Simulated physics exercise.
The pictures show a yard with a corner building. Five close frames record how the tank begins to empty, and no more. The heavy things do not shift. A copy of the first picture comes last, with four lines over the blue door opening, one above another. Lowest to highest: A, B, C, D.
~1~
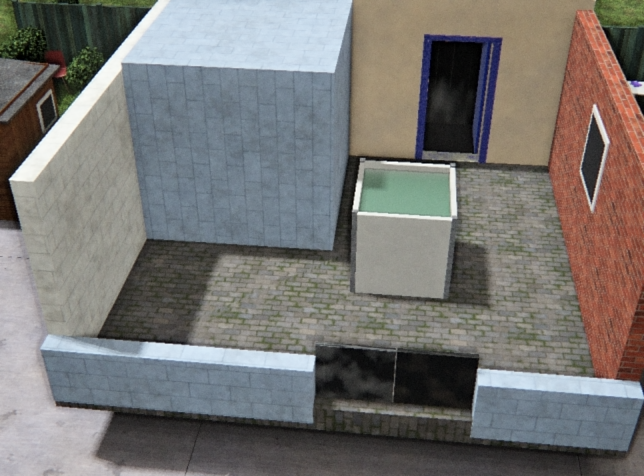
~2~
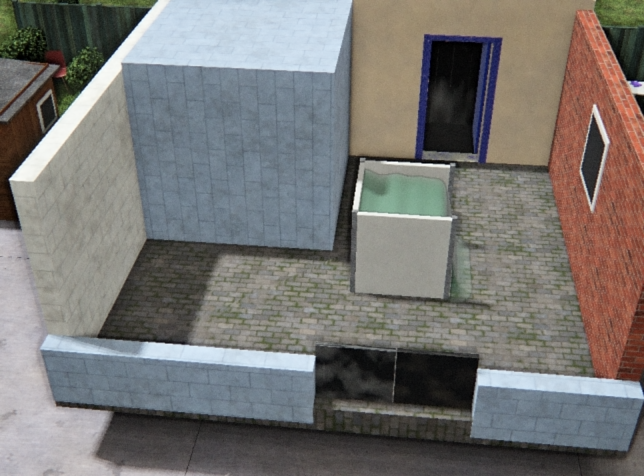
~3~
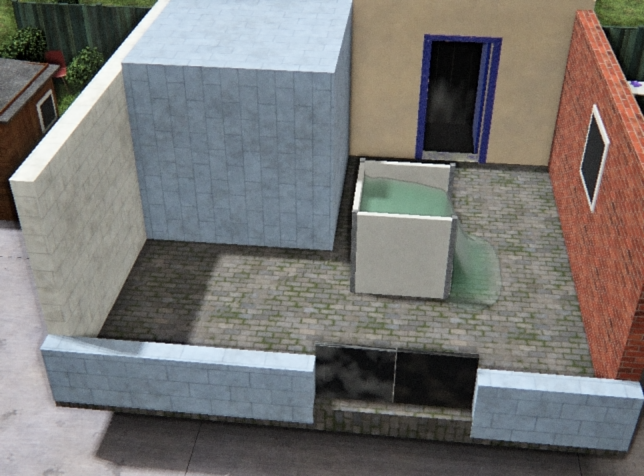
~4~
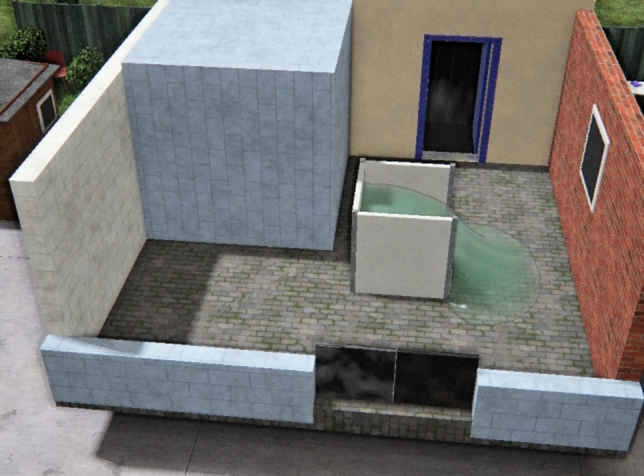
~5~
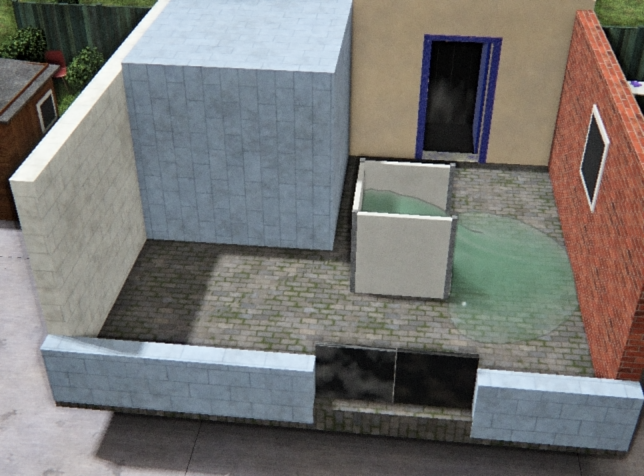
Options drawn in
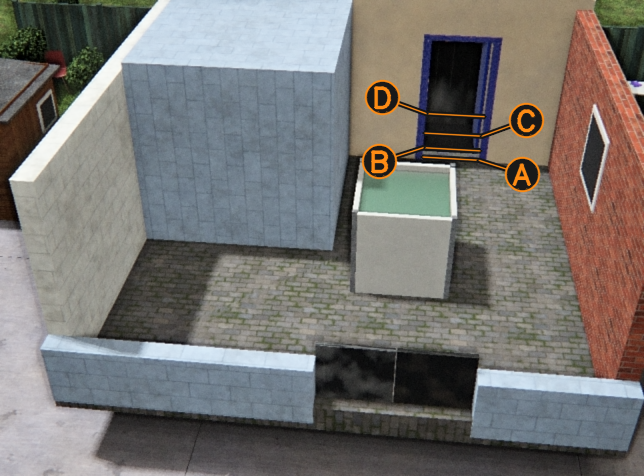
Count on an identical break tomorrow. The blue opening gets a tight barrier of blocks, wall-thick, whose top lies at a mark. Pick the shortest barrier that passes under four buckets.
Choose B.
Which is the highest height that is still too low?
That is height A.
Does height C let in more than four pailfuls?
No, not at all.
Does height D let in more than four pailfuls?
No, not at all.
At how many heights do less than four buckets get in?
Three of them.
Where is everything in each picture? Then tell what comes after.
In the first frame, water in the tank at rest, its middle at (406, 194); foot of the blue doorway at (450, 161); shut gate at (396, 359).
In the second frame, 2 % of the ground under water, visible out to (452, 300).
In the third frame, 4 % of the ground under water, visible out to (476, 305).
In the fourth frame, 9 % of the ground under water, visible out to (525, 305).
In the fifth frame, 16 % of the ground under water, visible out to (576, 297).
In orange, A at (450, 158); B at (451, 149); C at (453, 134); D at (455, 115); from the bottom up A, B, C, D.
With A, about 8 bucketfuls get in.
With B, a splash gets over, under a bucket.
With C, nothing gets over.
With D, nothing gets over.
